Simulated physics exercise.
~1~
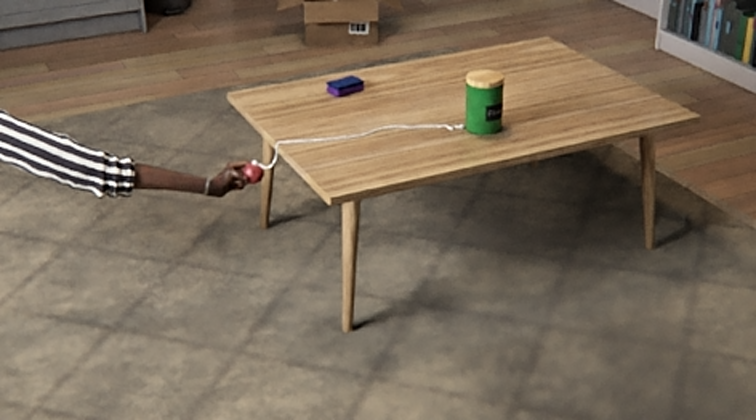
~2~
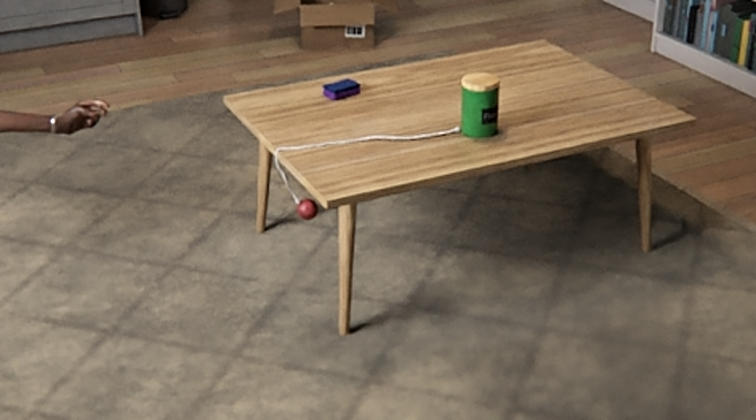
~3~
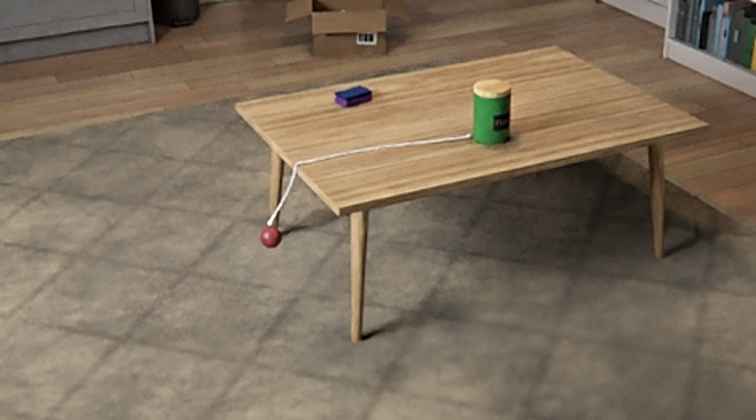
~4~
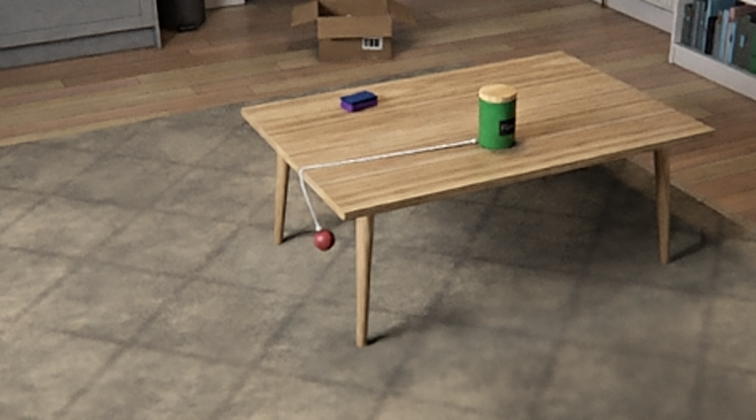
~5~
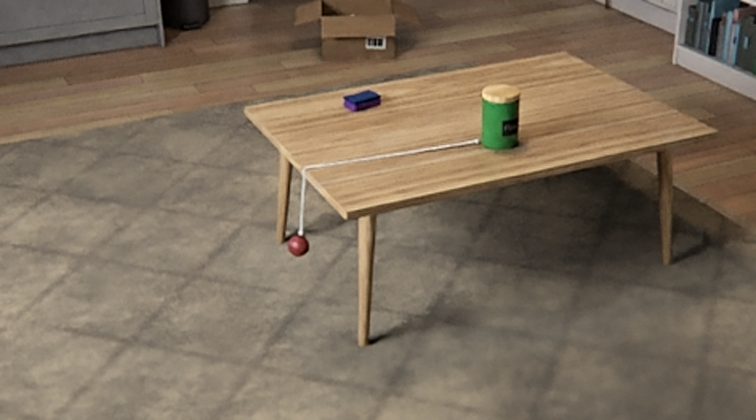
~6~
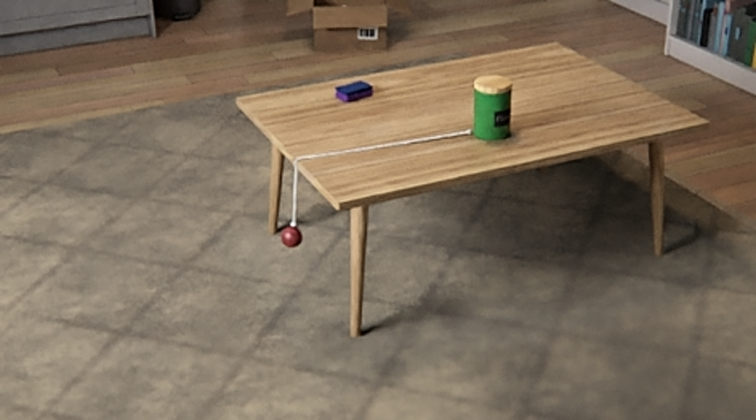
A red ball on a white cord tied to a green canister is released by a hand beside a wooden table, drops and swings back and forth below the edge, then hangs above the floor while the canister and a small blue block stay put.
